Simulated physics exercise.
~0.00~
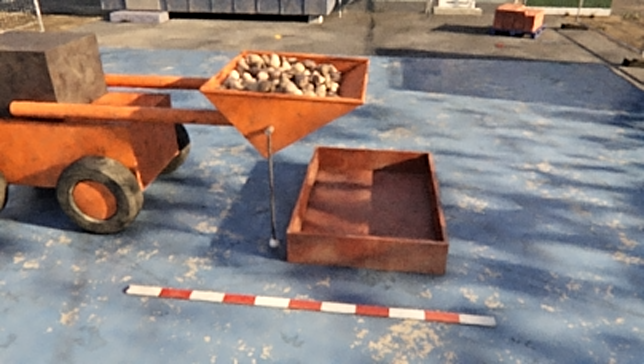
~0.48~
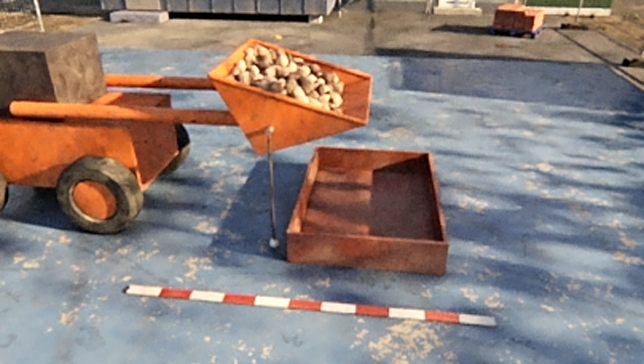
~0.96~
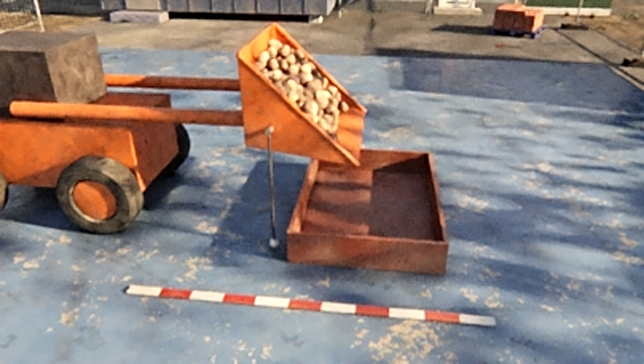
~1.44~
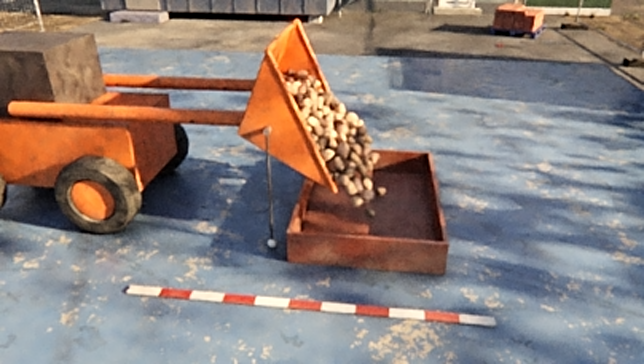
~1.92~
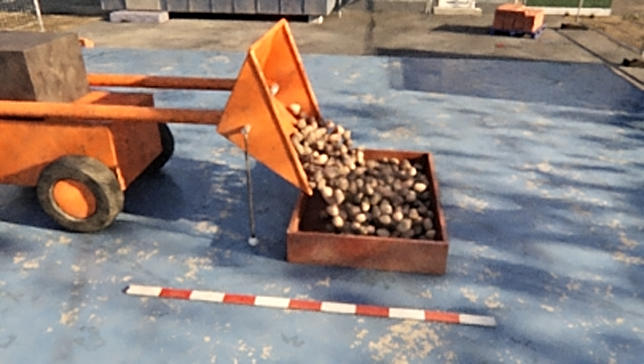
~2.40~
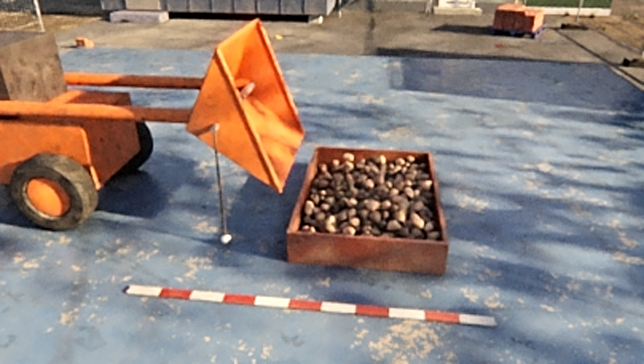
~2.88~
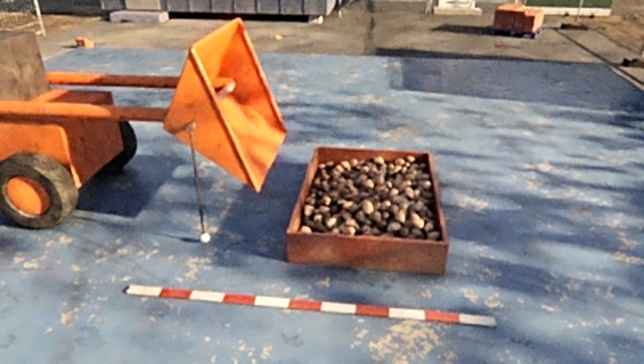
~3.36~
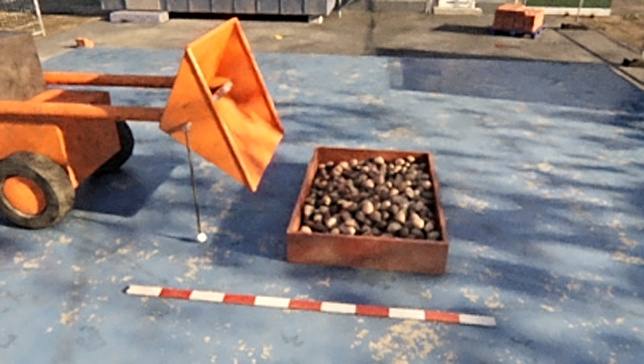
On a blue, worn outdoor court with patches of shadow, a small orange loader is seen from the side at the left, its raised bucket heaped with rounded stones. A reddish-brown open tray sits in front of it, and a red and white striped staff lies across the ground nearby. The bucket tips forward to the right, and the stones slide over its lip and pour into the tray. While they are still spilling, the machine backs away to the left. It stops with the emptied bucket still tilted down, and the stones fill the tray.
